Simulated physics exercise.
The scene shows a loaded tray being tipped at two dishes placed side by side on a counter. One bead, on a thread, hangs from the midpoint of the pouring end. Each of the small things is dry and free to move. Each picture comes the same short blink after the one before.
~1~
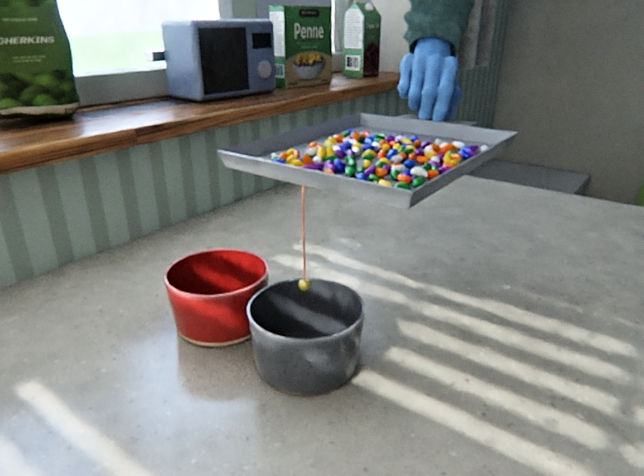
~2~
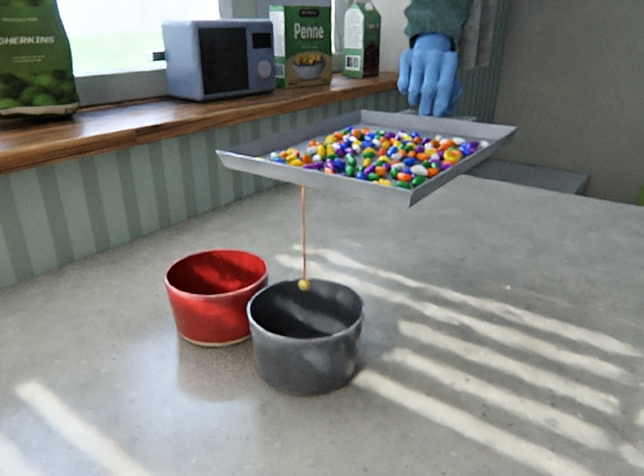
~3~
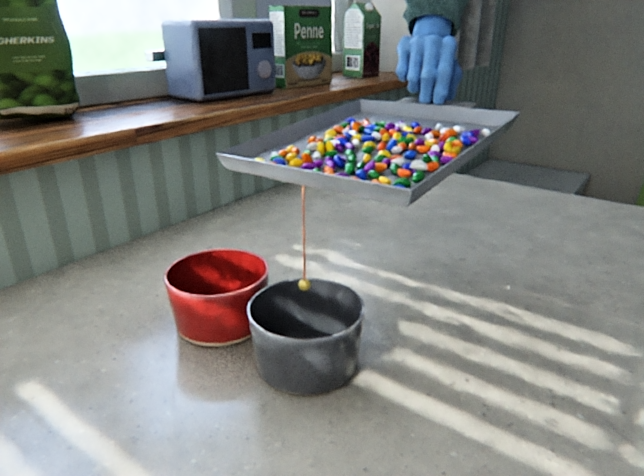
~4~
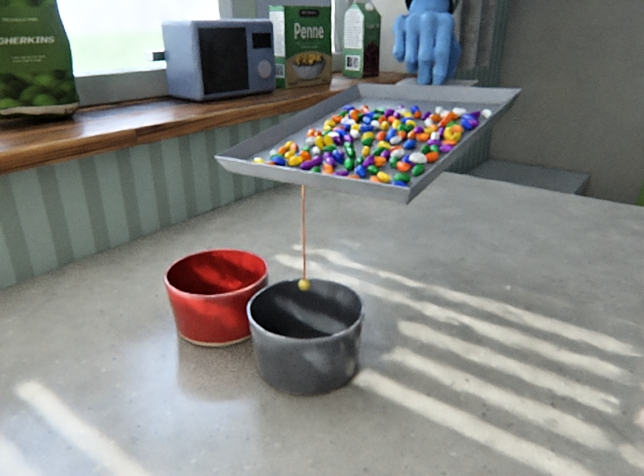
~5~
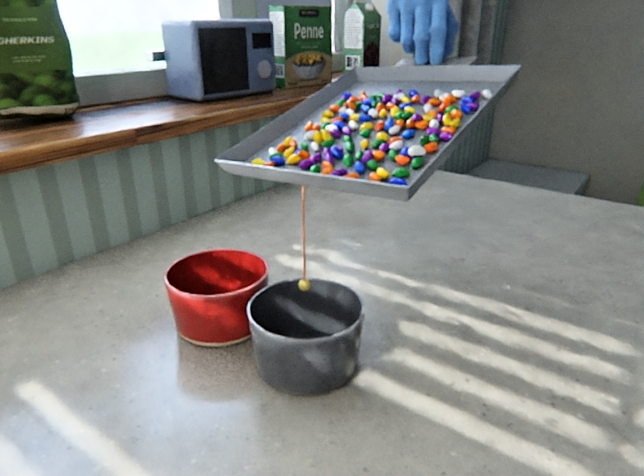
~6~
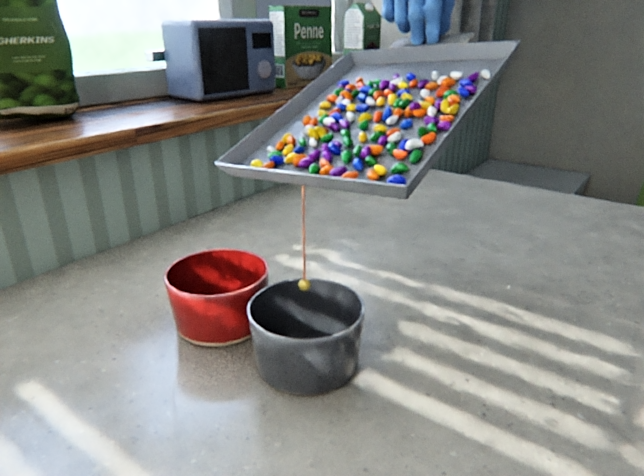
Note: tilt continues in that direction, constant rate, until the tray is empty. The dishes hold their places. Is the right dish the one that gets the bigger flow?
No.
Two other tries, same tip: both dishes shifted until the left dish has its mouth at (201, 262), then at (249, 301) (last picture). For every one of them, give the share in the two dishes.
Some 50 percent, followed by some 60 percent.
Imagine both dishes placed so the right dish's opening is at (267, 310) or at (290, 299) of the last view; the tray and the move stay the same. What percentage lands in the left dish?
The first try yields 20% and the second yields 30%.
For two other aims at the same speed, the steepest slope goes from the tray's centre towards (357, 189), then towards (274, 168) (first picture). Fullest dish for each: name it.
The first slope favours the dish to the right, the second the dish to the left.
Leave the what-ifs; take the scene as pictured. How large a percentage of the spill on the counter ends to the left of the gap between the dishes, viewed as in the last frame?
Near 80 in a hundred.
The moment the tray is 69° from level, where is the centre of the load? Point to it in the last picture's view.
Centre estimate: (292, 142).
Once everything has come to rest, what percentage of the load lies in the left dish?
It comes to about 40 per cent of the load.
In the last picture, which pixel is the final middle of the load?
About (247, 355).
Soon after the last picture, tray tipped steeply; nearly all on the tray; a stray few in the air.
A little later, tray tipped past a quarter turn; about a third on the tray; a stray few in the right dish; about a quarter in the left dish; a small part outside both; about a third in the air.
Later still, tray tipped past a quarter turn; about a quarter in the right dish; about a third in the left dish; about half outside both.
At rest, tray tipped past a quarter turn; about a quarter in the right dish; about a third in the left dish; about half outside both.
